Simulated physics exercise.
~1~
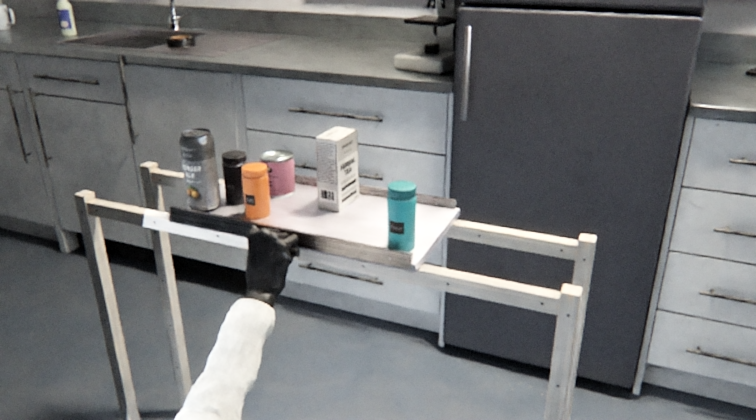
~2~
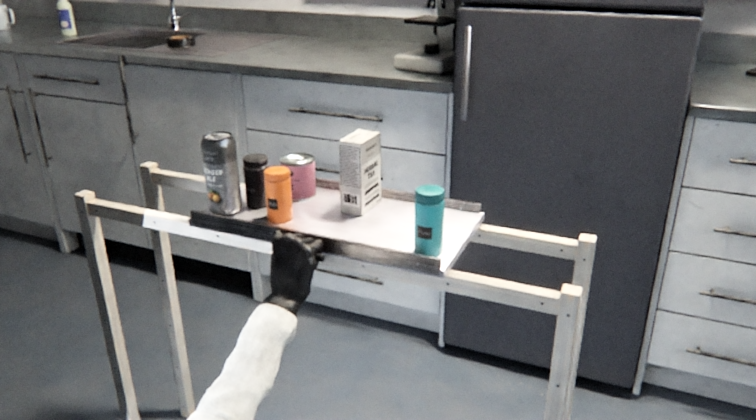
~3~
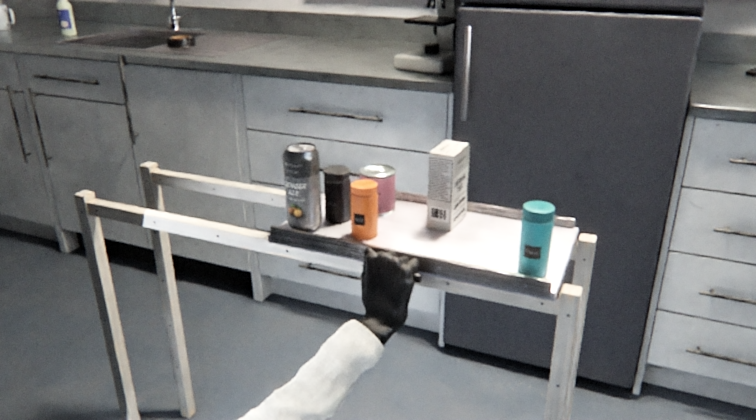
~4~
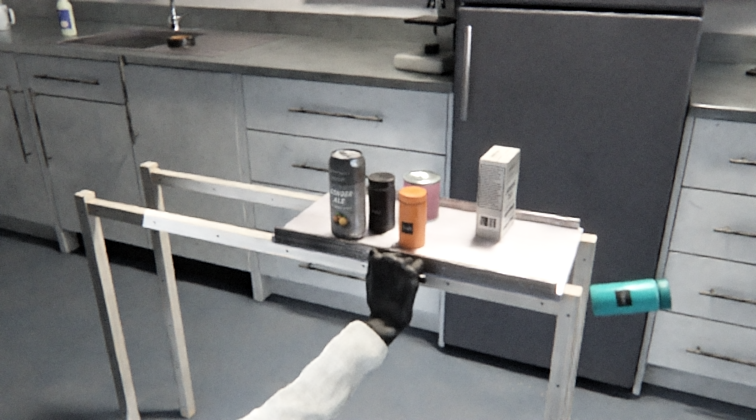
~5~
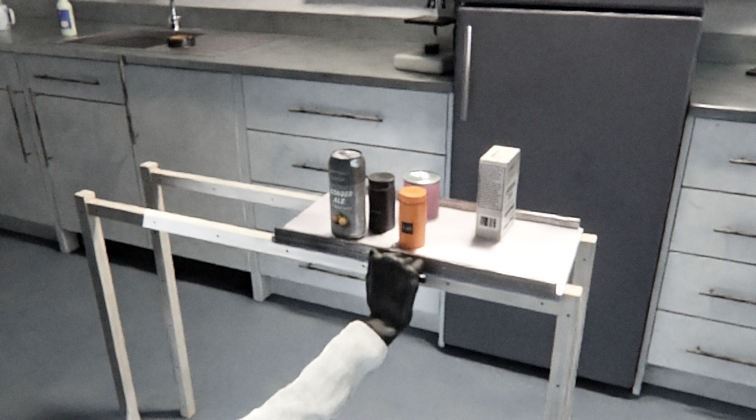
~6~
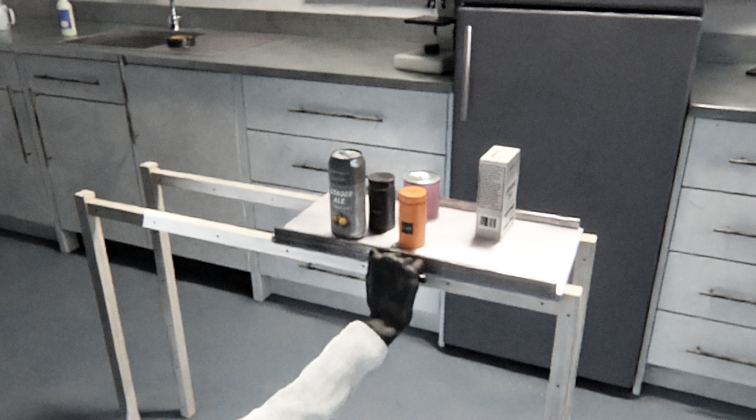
A pale sliding tray on a wooden rail frame stands in a grey kitchen, seen from the front and slightly above, with a dark fridge behind. A black-gloved hand on a white-sleeved arm holds its near edge. On it, from left to right, stand a grey can, black shaker, orange shaker, pink tin, white carton and turquoise shaker. The hand moves the tray rightward to the end of the rails. There the turquoise shaker tips off the right end and drops out of view. The other five items remain upright on the still tray, the hand beside it.
